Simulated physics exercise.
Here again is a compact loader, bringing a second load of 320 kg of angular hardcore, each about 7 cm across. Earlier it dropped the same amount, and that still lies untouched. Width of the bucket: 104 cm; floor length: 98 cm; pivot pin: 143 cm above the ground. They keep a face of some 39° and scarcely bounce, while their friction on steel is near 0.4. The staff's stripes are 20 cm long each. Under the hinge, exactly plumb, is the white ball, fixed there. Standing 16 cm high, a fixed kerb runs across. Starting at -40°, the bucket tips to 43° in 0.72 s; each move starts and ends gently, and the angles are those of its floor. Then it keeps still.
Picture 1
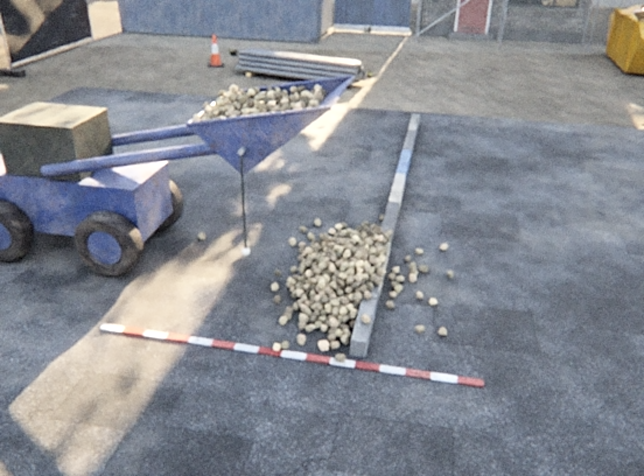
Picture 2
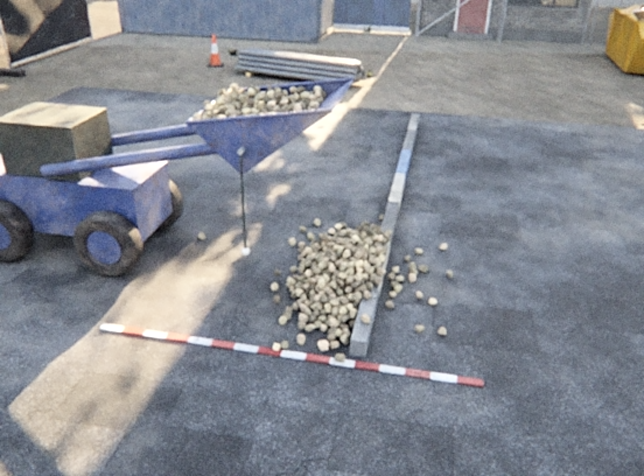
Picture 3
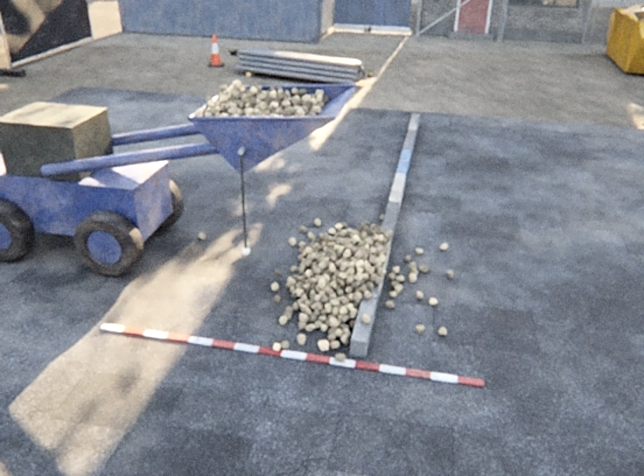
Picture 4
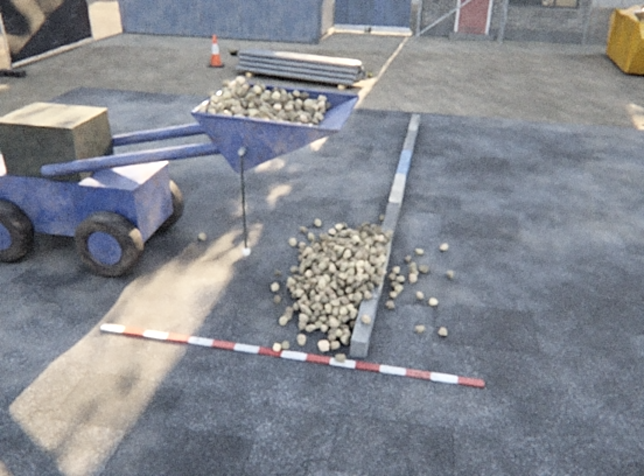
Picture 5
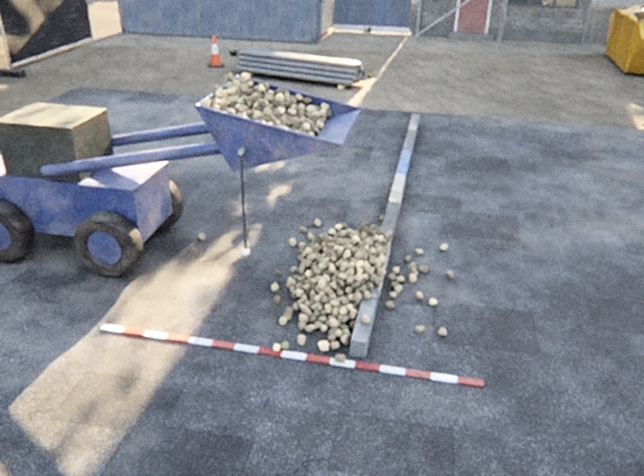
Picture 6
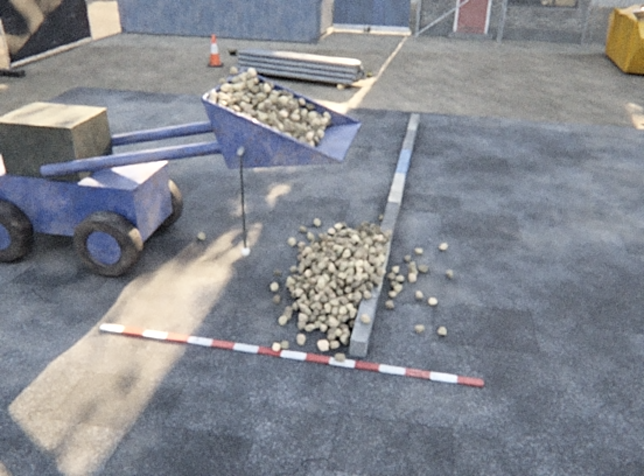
To begin with, a blue loader on the left holds its stone-filled bucket with the front lip tilted up, beside a pile of stones heaped against a kerb. The bucket then rotates forward, its lip lowering to the right as its stones stay inside, while the pile below remains still.
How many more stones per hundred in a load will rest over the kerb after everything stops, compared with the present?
I would say 29 per hundred.
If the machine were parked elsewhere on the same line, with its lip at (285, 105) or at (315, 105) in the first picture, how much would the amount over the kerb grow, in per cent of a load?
The first would add some 0 per cent and the second some 15 per cent.
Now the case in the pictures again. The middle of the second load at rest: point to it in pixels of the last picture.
The middle lies near (355, 262) in the last picture.
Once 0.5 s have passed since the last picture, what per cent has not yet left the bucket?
I'd say about 90 per cent.
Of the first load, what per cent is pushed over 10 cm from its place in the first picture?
Around 5 in a hundred.
Then, 0.2 s after the last picture the floor is at 30°; in per cent of one load, 100 in the bucket, 97 on this side of the kerb, 3 over the kerb; the foremost stones are at (431, 285).
Then, 0.5 s after the last picture the floor is at 43°; in per cent of one load, 90 in the bucket, 107 on this side of the kerb, 3 over the kerb; the foremost stones are at (431, 285).
Then, 0.9 s after the last picture the floor is at 43°; in per cent of one load, 26 in the bucket, 167 on this side of the kerb, 7 over the kerb; the foremost stones are at (431, 285).
Then, 3.5 s after the last picture the floor is at 43°; in per cent of one load, 0 in the bucket, 167 on this side of the kerb, 33 over the kerb; the foremost stones are at (482, 287). Net gain over the kerb, 29.
